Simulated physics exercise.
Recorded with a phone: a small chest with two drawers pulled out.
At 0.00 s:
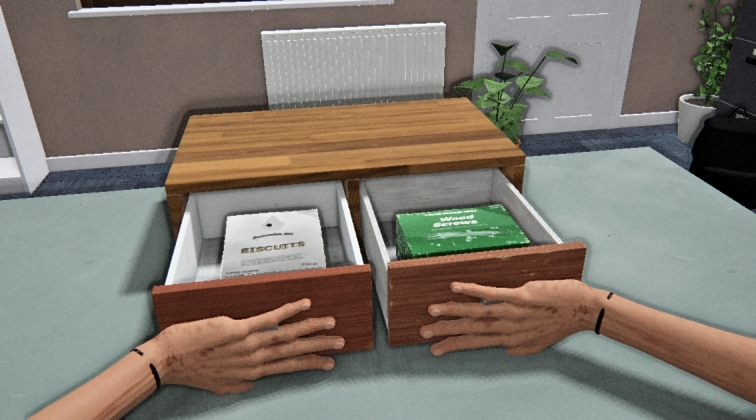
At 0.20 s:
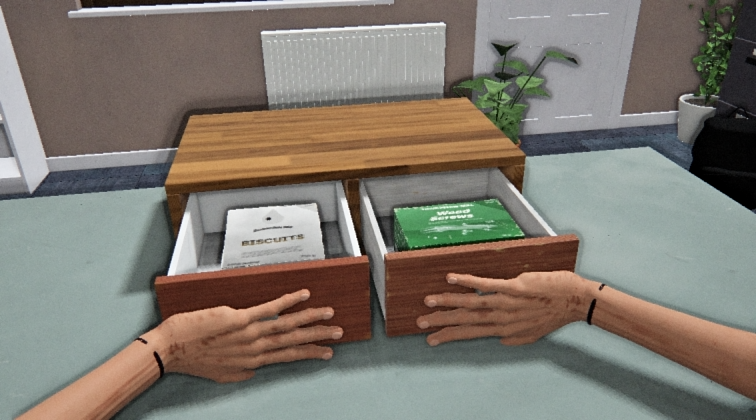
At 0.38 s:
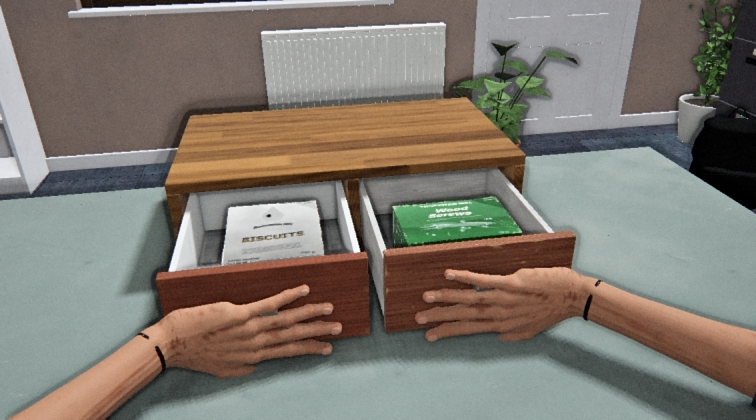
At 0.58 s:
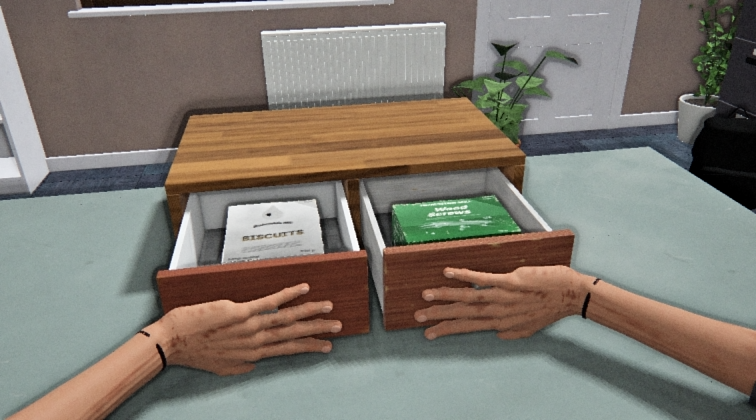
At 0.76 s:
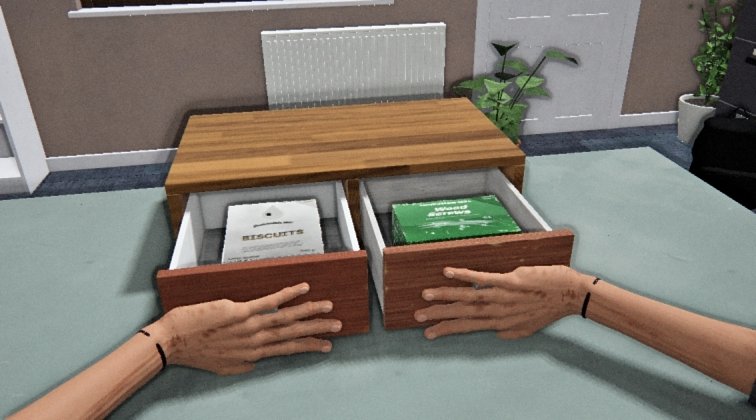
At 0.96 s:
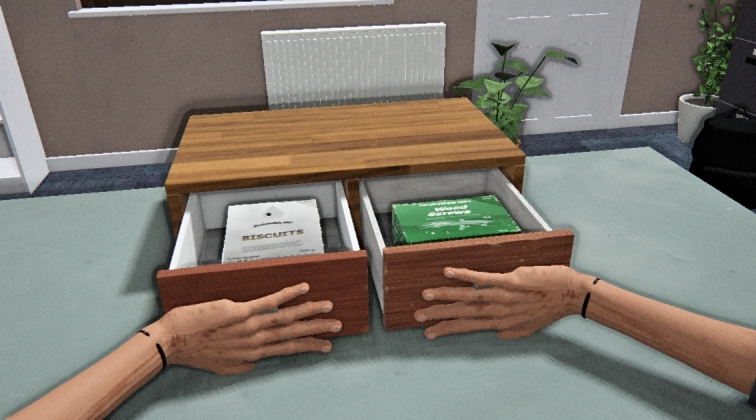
On a pale green tabletop, two hands rest against a wooden chest's open drawers holding biscuits and screws, barely moving.
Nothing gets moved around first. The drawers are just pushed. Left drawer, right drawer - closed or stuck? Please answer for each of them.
Left drawer - closed. Right drawer - closed.
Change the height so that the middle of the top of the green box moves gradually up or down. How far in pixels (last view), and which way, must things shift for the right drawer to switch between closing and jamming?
It takes a move of about 24 pixels upwards.
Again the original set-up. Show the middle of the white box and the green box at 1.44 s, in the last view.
My best guess is around (276, 227) for the first and (438, 211) for the second.
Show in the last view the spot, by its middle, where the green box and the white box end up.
First (419, 178), then (275, 190).
After 1.44 s, left drawer about half in; right drawer about half in.
At rest (2.4 s), the left drawer shuts flush; the right drawer shuts flush.
